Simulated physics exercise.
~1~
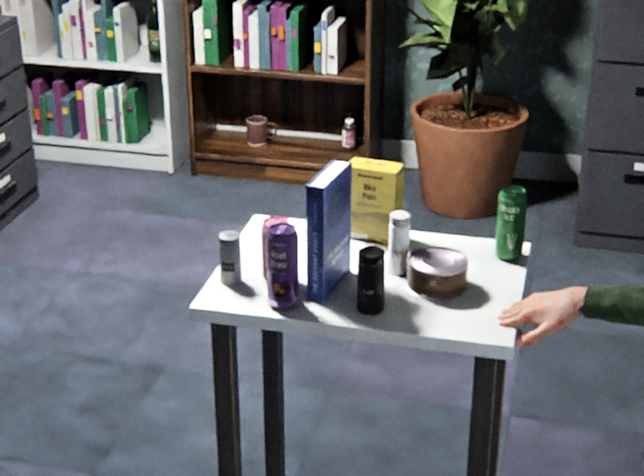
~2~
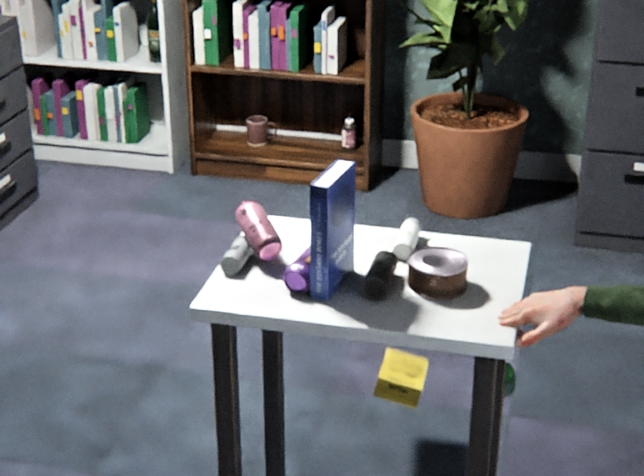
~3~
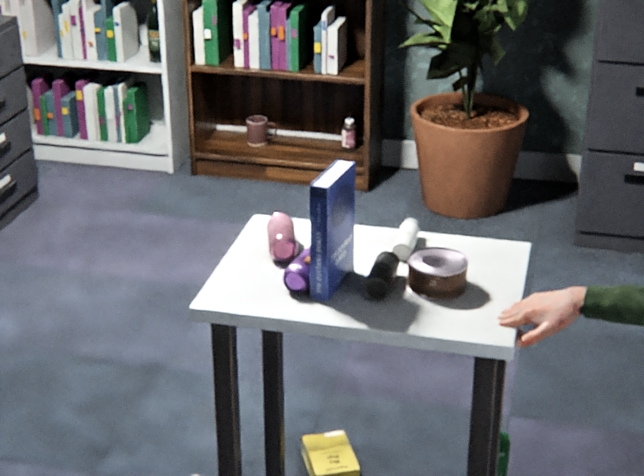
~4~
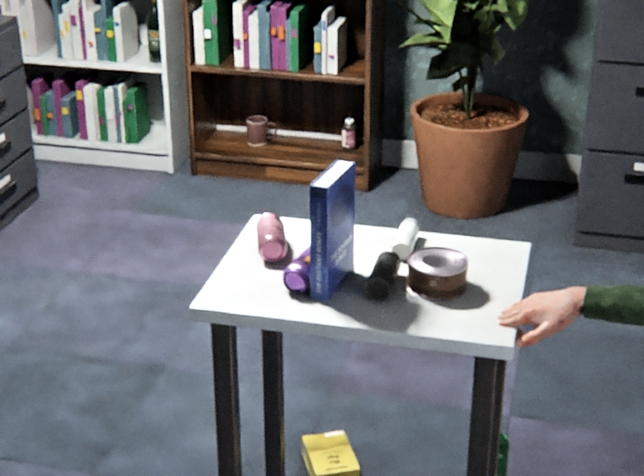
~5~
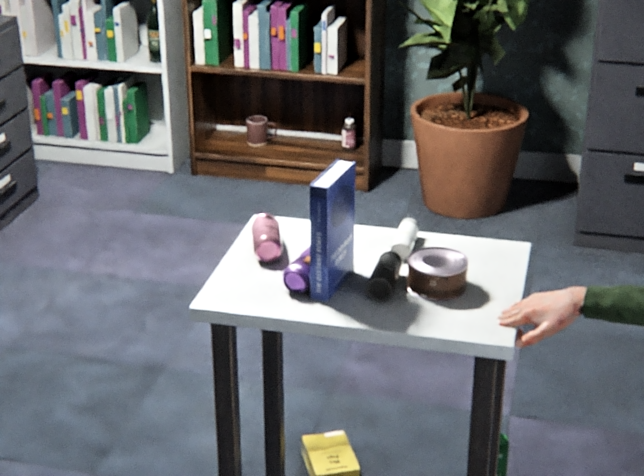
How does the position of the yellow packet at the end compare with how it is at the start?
At the start the yellow packet stands upright on the table, but at the end it lies on its side on the floor below.
